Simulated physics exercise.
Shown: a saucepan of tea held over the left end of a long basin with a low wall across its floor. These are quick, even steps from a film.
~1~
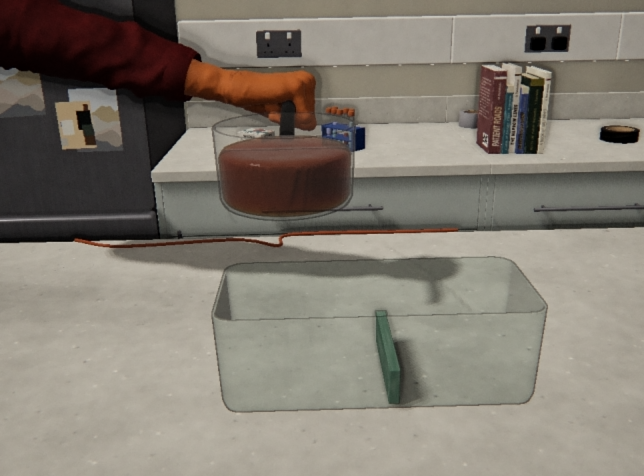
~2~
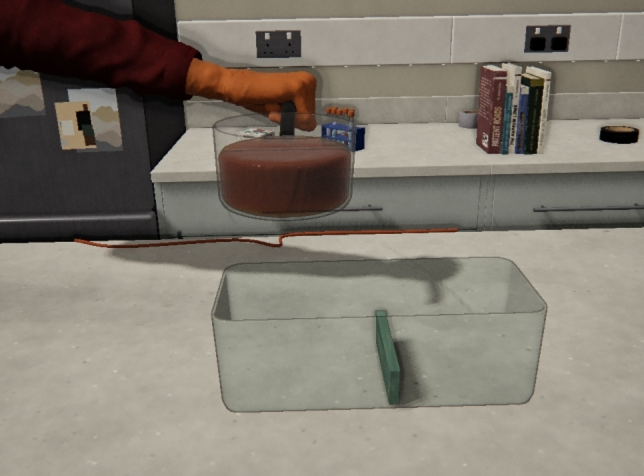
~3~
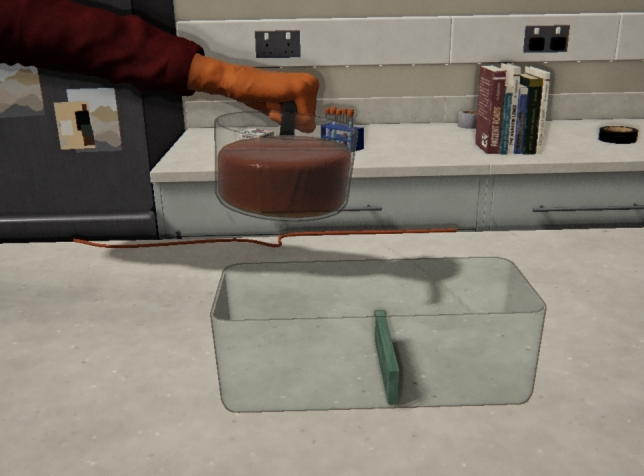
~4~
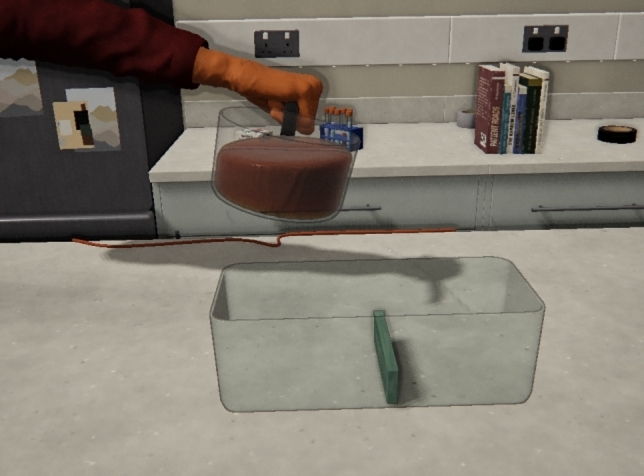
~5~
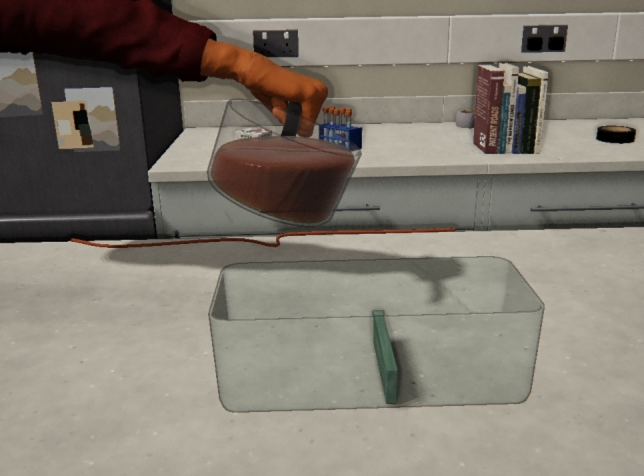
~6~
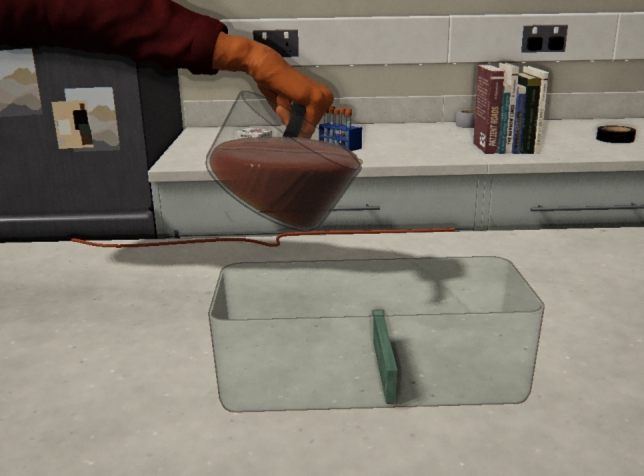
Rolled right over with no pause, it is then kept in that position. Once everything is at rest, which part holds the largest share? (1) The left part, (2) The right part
2, the right part.
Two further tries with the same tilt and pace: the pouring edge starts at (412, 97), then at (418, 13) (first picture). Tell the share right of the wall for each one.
First some 85, then 75 per cent.
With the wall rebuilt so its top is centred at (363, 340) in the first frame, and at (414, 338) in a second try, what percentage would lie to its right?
With the first placement it is 90 %, with the second 30 %.
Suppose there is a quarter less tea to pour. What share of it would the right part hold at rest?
65 %.
A moment on, the tilt is 89° and 41 per cent is still to pour, 1 is left of the wall and 17 right of it.
Next, the tilt is 96° and 13 per cent is still to pour, 11 is left of the wall and 67 right of it.
Then the tilt is 96° and 4 per cent is still to pour, 19 is left of the wall and 73 right of it.
Later the tilt is 96° and 1 per cent is still to pour, 23 is left of the wall and 74 right of it.
Finally, 25 per cent lies left of the wall, 74 right of it and 1 outside.
